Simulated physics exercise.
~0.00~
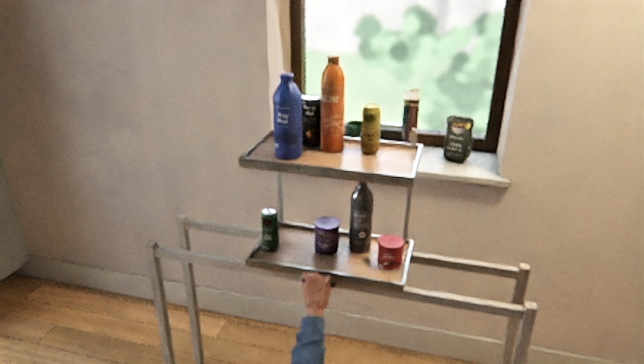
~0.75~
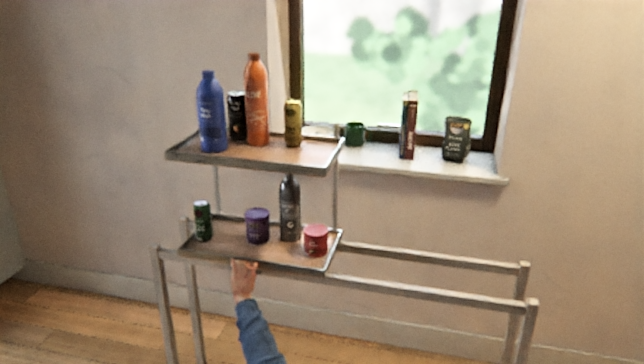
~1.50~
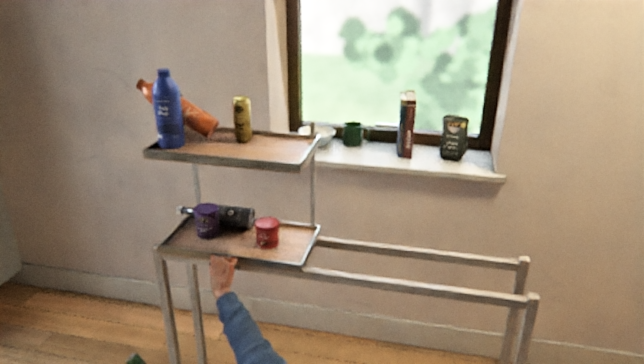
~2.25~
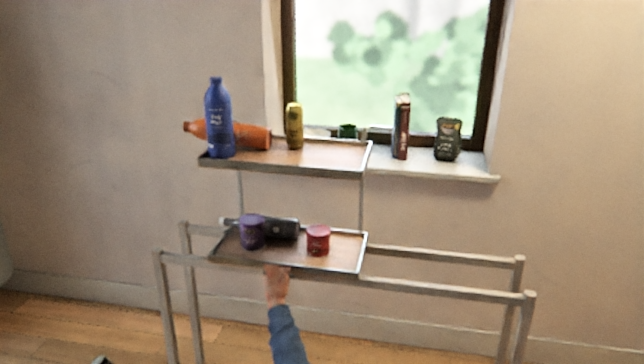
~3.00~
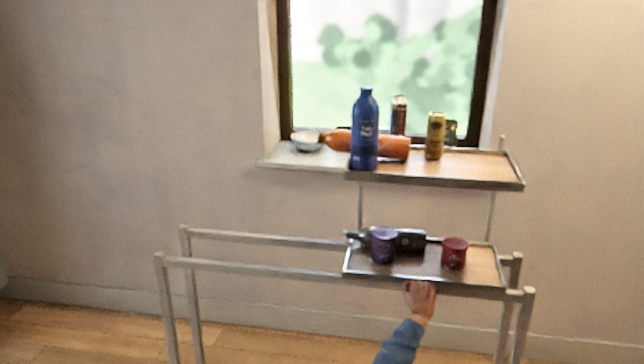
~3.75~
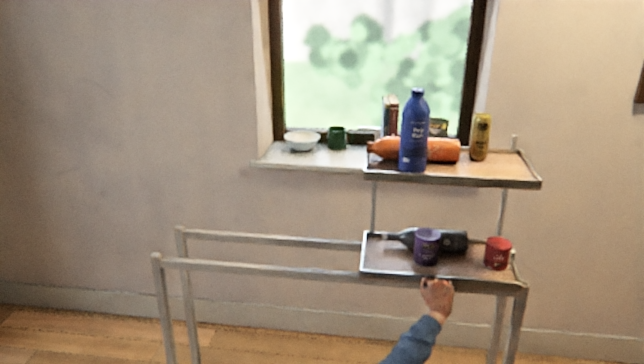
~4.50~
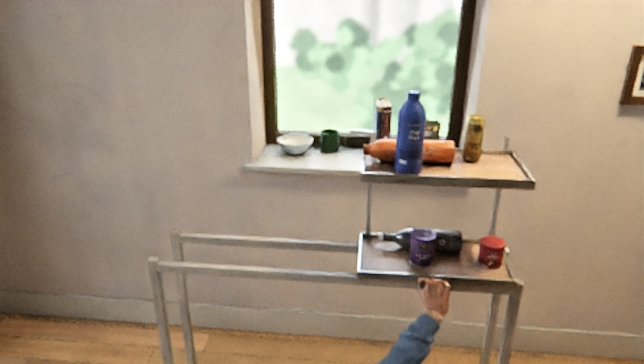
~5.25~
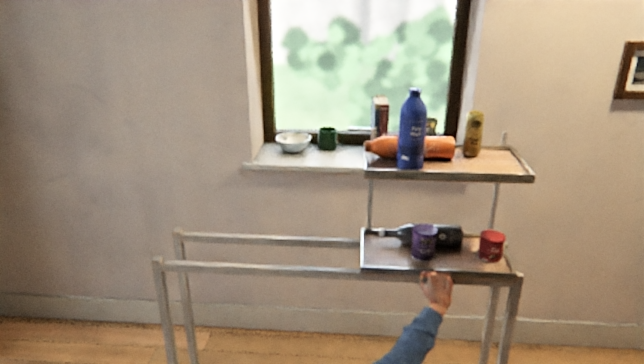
A two-tier metal trolley tray loaded with bottles, cans and tins sits on a rail frame before a window, seen from slightly above, with a hand gripping its lower edge. Blue and orange bottles, a black can and a yellow can stand on top; a green can, purple tin, grey bottle and red tin stand below. The hand runs it left, and the orange and grey bottles topple while the green and black cans fall off. It then slides right to the far end and stops. Both bottles lie flat, while the blue bottle, yellow can and tins remain upright.
